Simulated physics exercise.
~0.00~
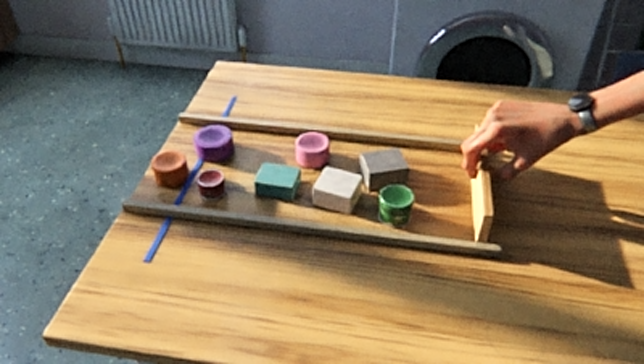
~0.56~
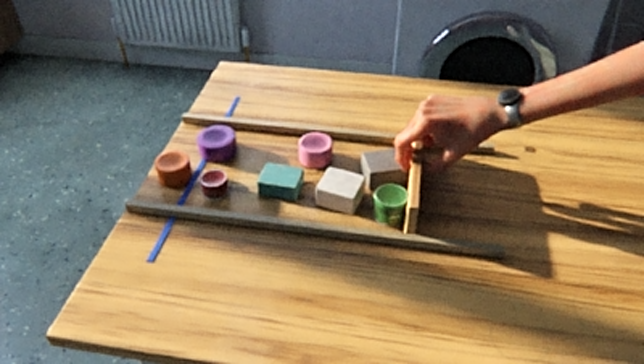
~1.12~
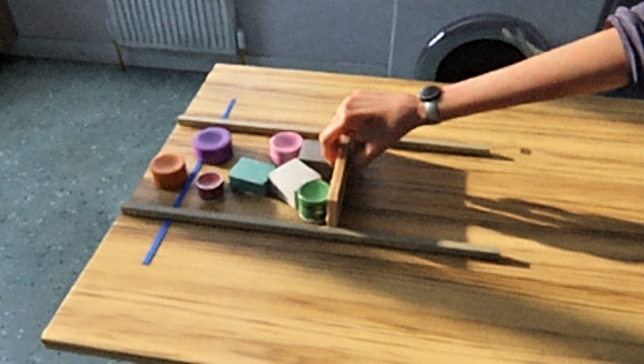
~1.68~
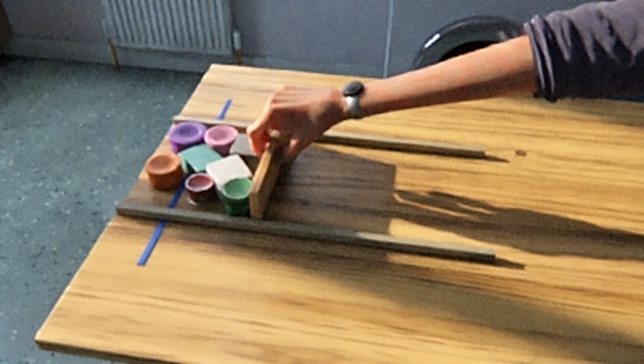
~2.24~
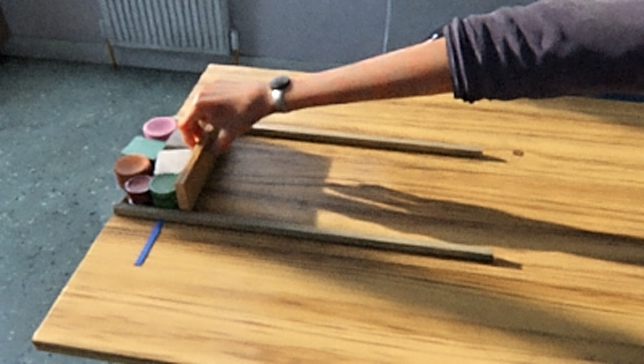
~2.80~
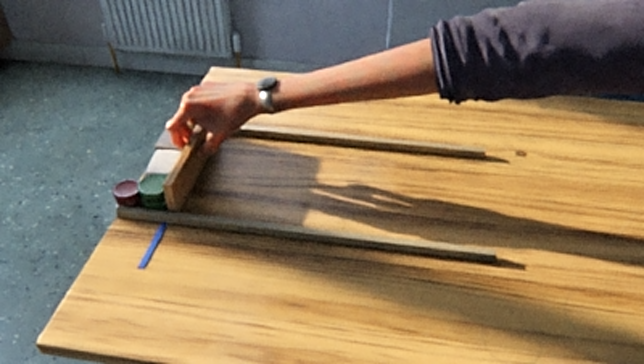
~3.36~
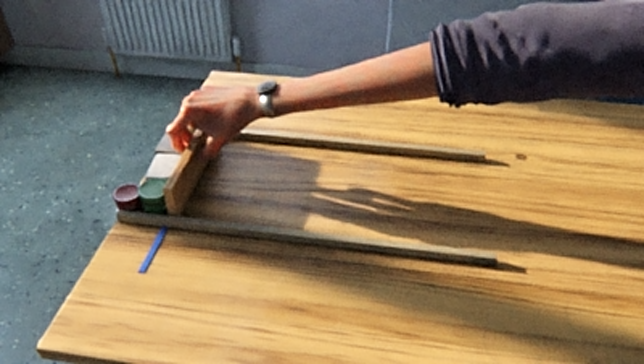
A hand slid an upright wooden board leftward between two rails on a table, bunching the scattered small pots, lids and blocks together and pushing several, including the purple, orange and pink lids, over the edge, while the green and dark red pots stayed on.
